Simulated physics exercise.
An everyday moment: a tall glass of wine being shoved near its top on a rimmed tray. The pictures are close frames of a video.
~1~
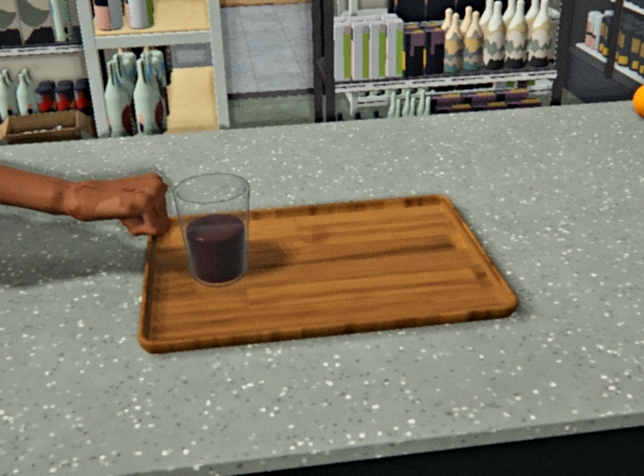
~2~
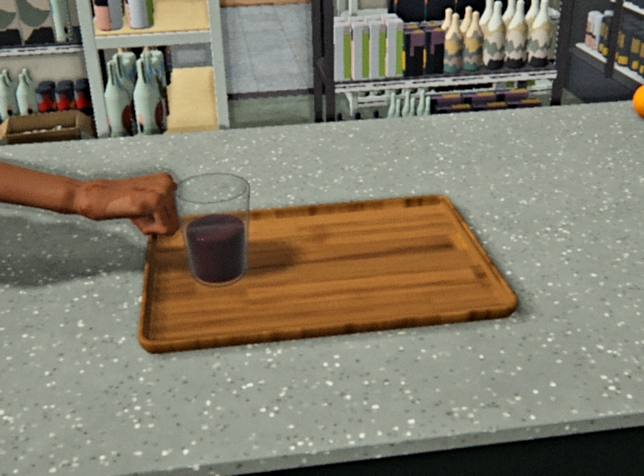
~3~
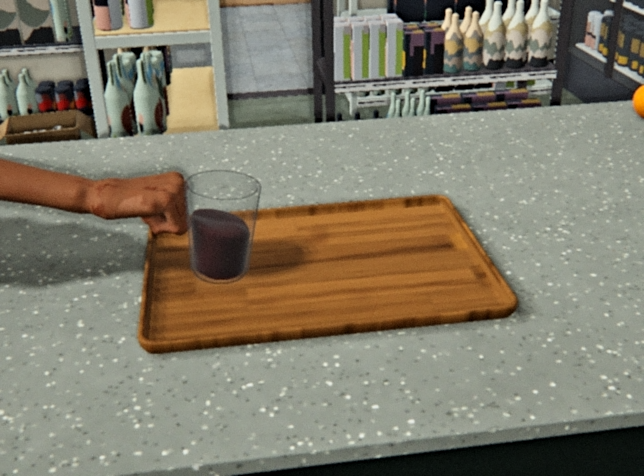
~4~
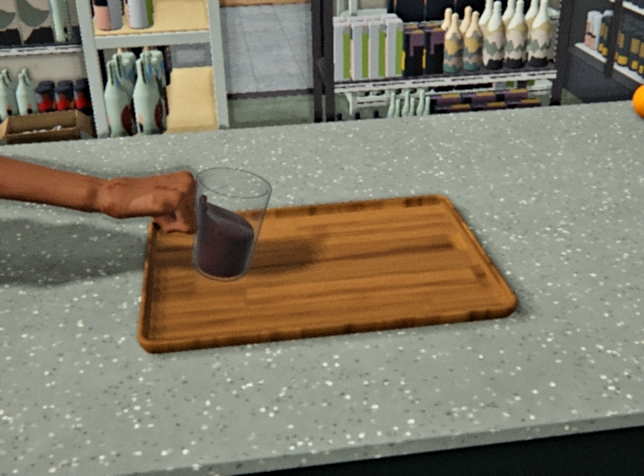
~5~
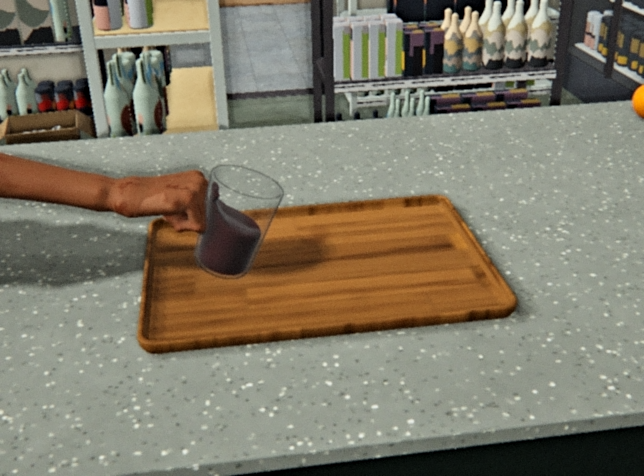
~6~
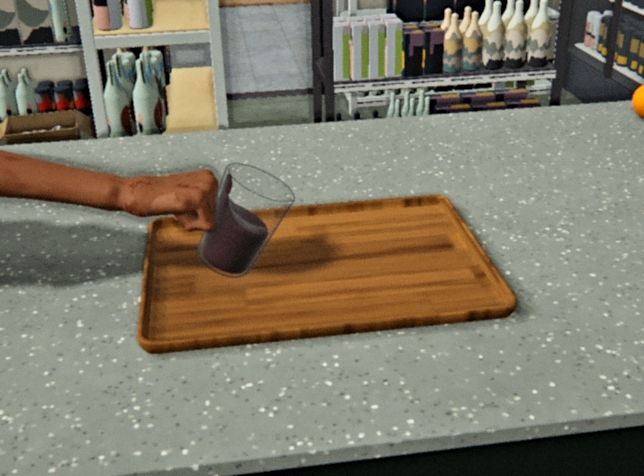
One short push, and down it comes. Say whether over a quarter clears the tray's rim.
After the fall a quarter and more lands beyond the tray.
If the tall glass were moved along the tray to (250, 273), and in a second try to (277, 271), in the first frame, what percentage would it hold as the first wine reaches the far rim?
First some 55, then 70 per cent.
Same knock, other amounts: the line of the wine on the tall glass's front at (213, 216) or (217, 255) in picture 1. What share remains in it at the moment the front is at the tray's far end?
Near 45 % and 45 %.
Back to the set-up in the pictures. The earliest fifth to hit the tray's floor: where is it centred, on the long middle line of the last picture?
Close to (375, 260).
A moment on, the tall glass lies on its side and 100 per cent is in the glass, 0 on the tray and 0 above or beyond its rim.
Next, the tall glass lies on its side and 55 per cent is in the glass, 38 on the tray and 7 above or beyond its rim.
Then the tall glass lies on its side and 26 per cent is in the glass, 53 on the tray and 21 above or beyond its rim.
Later the tall glass lies on its side and 13 per cent is in the glass, 49 on the tray and 37 above or beyond its rim.
Finally, 63 per cent is held by tray and glass, 37 is off the tray.
